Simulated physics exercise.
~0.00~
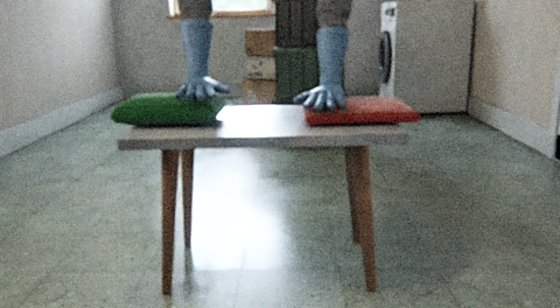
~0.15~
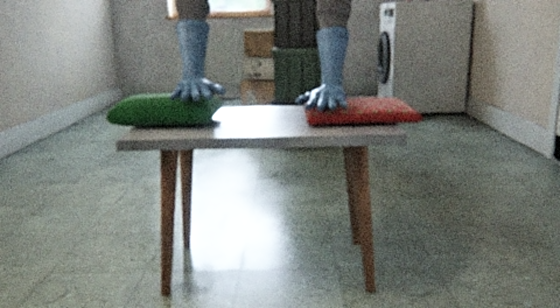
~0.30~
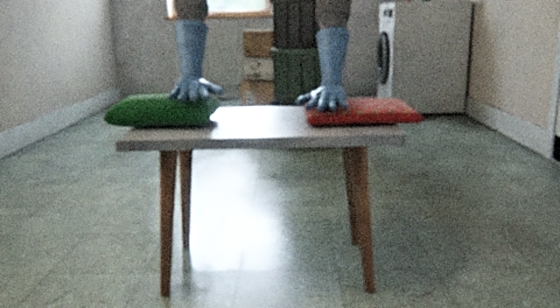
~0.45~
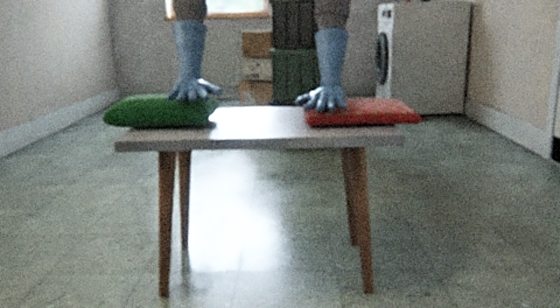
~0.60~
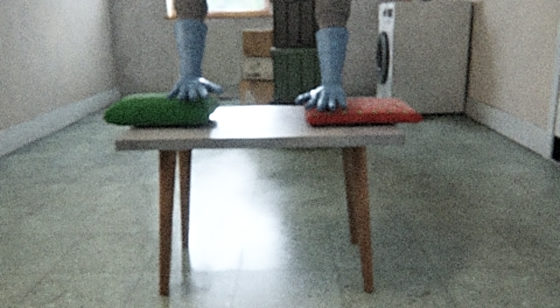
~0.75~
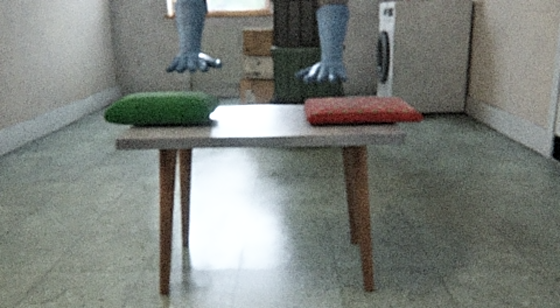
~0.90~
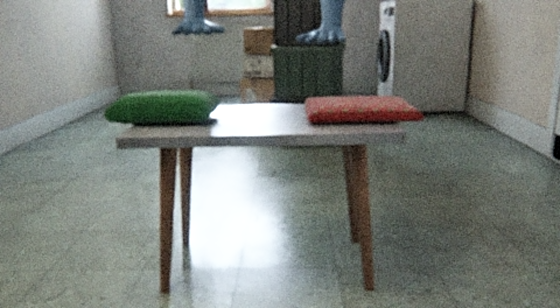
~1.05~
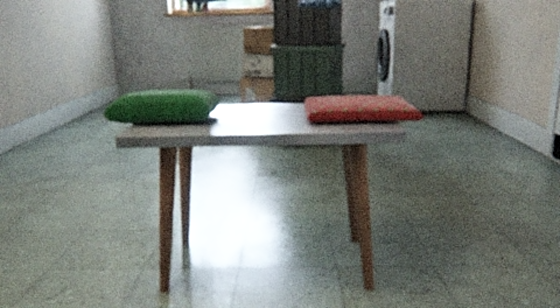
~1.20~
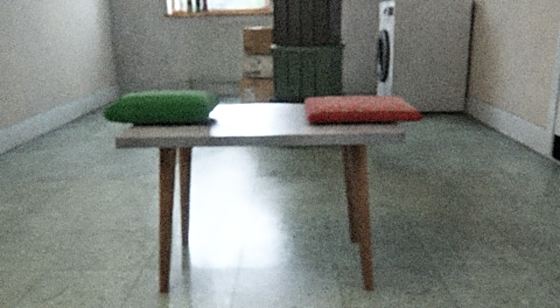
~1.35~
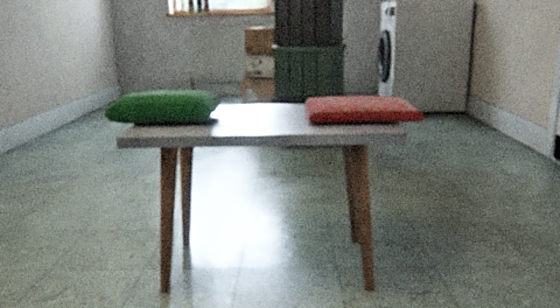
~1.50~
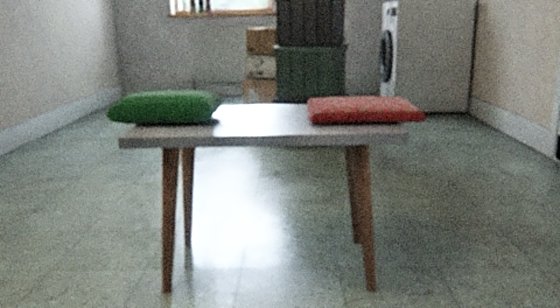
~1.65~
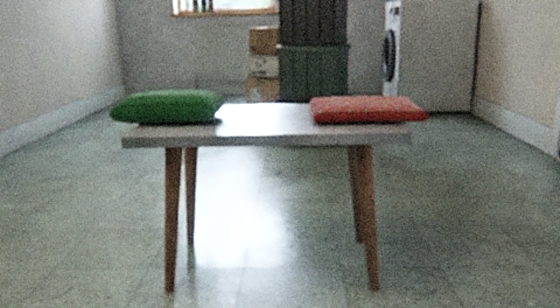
In this clip, a pair of gloved hands rests on a green sack and a red pad at opposite ends of a small table, then lifts up and out of view. Both cushion-like objects stay in place on the tabletop.
